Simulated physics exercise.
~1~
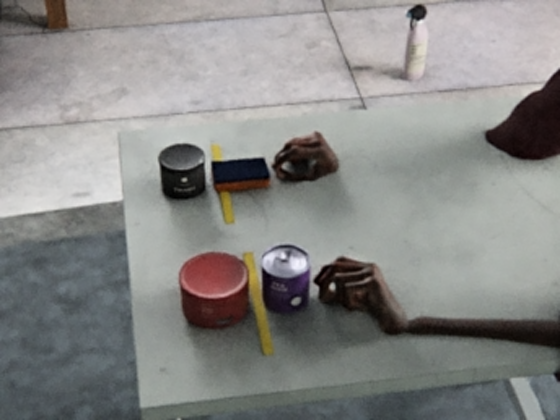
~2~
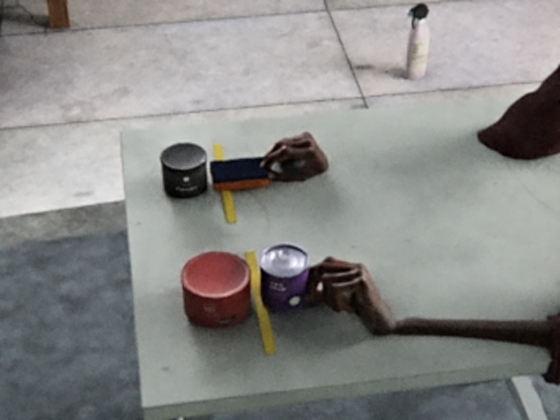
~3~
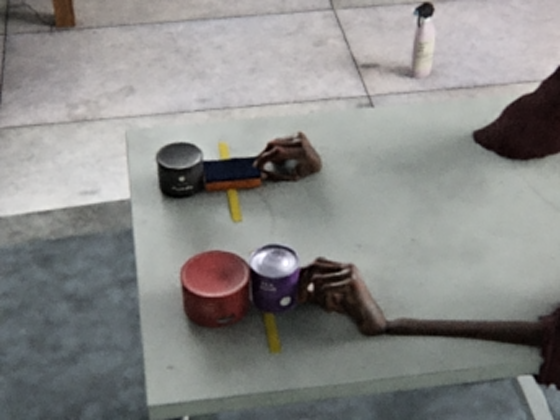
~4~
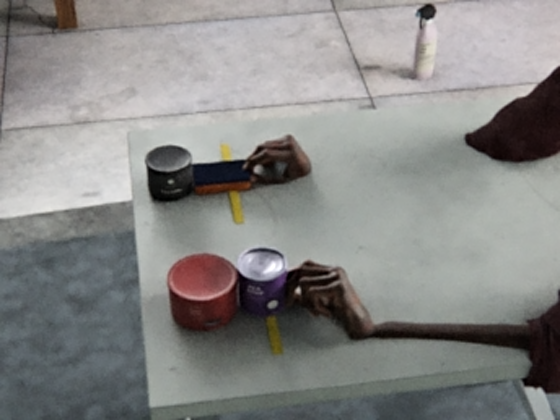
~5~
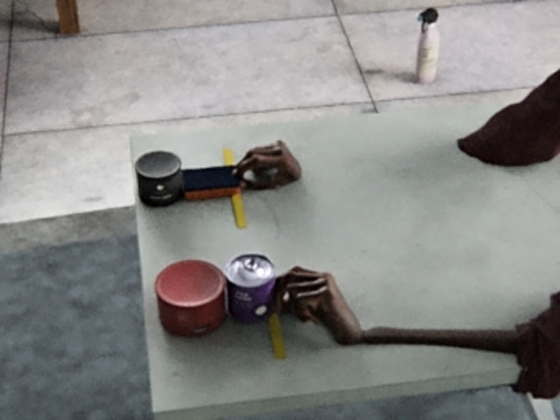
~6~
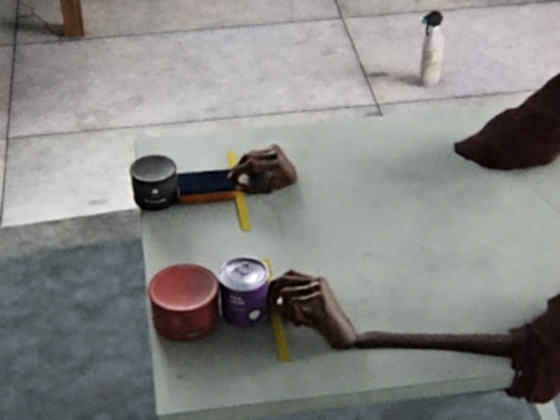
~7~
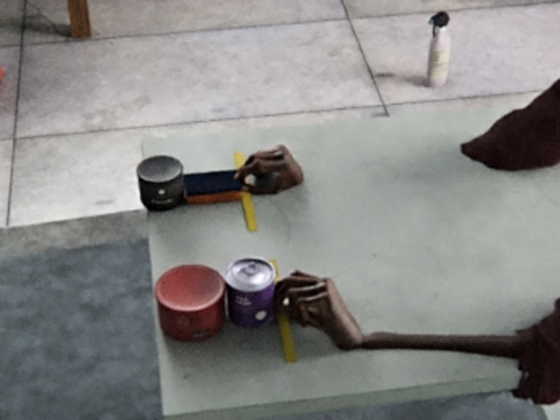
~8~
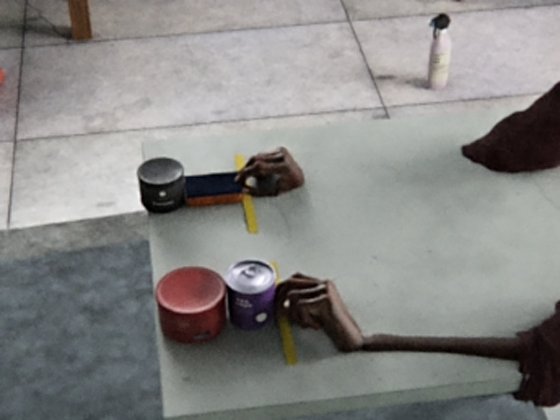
On a pale table, two hands nudging an orange sponge and purple pot leftward, pushing black and red tubs that stay on.
